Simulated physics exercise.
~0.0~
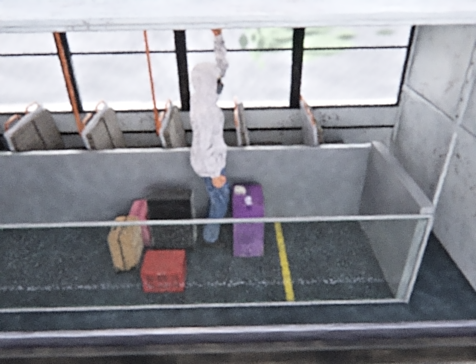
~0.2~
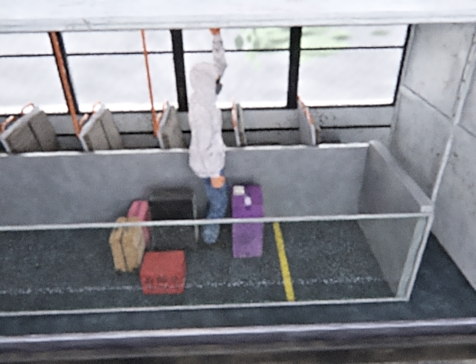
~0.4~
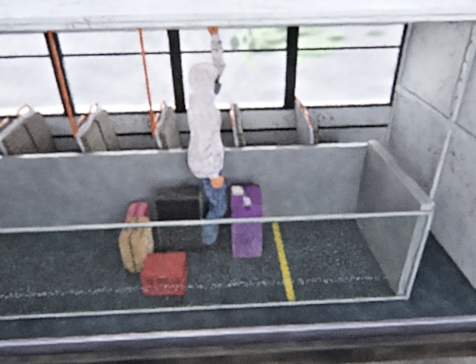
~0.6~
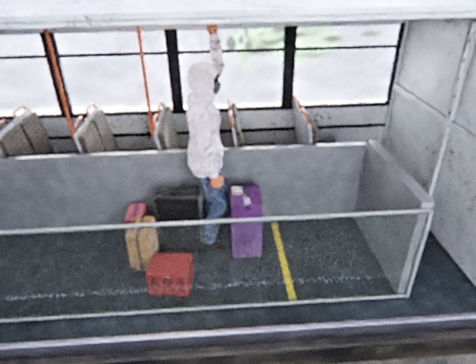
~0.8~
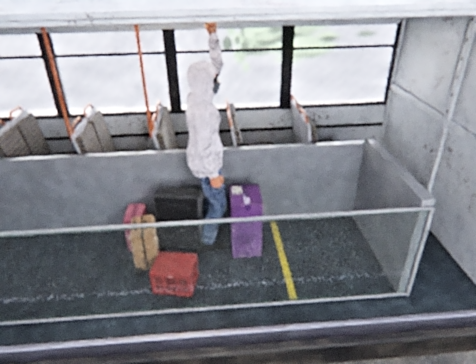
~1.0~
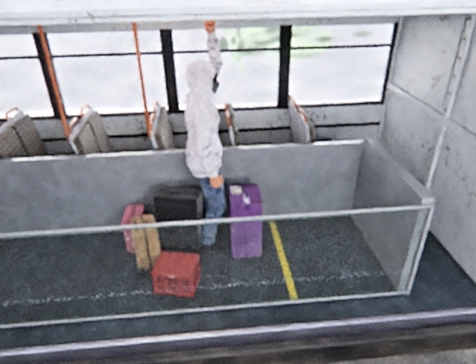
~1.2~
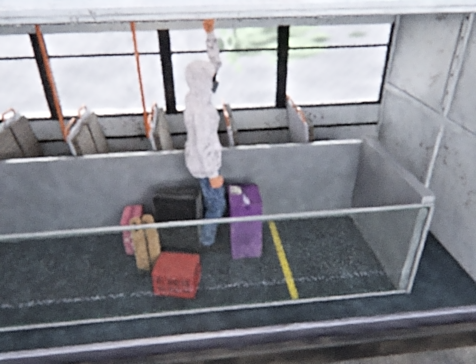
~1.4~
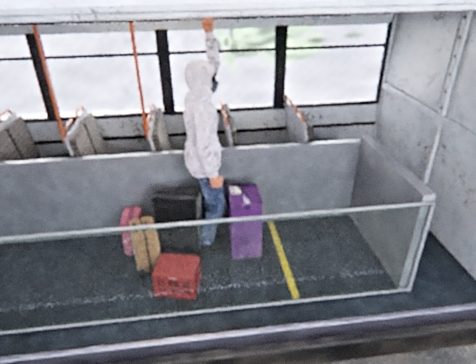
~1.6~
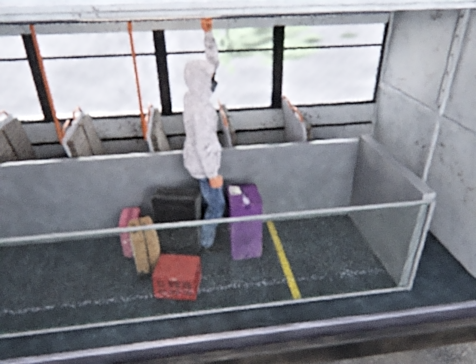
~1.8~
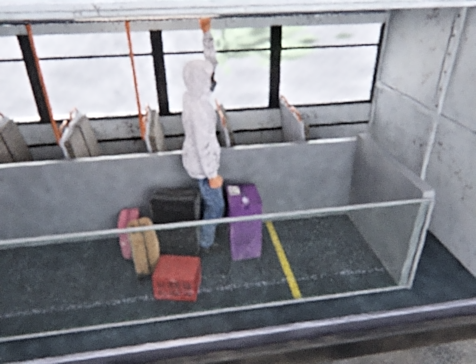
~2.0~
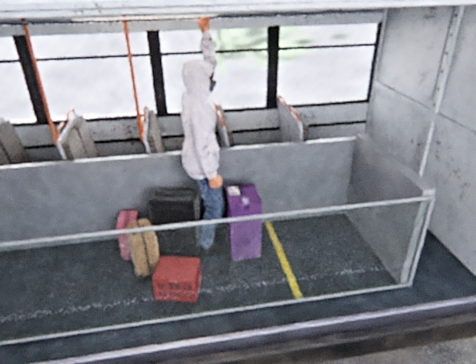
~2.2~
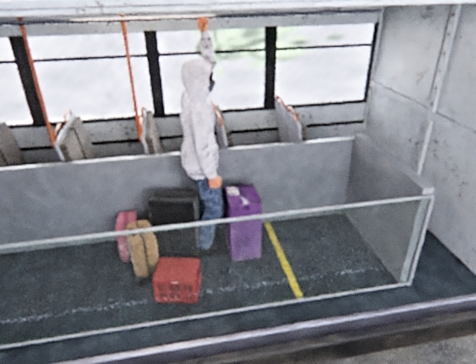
The small brown case shifts slightly right on the bus floor, then stops beside the red crate.
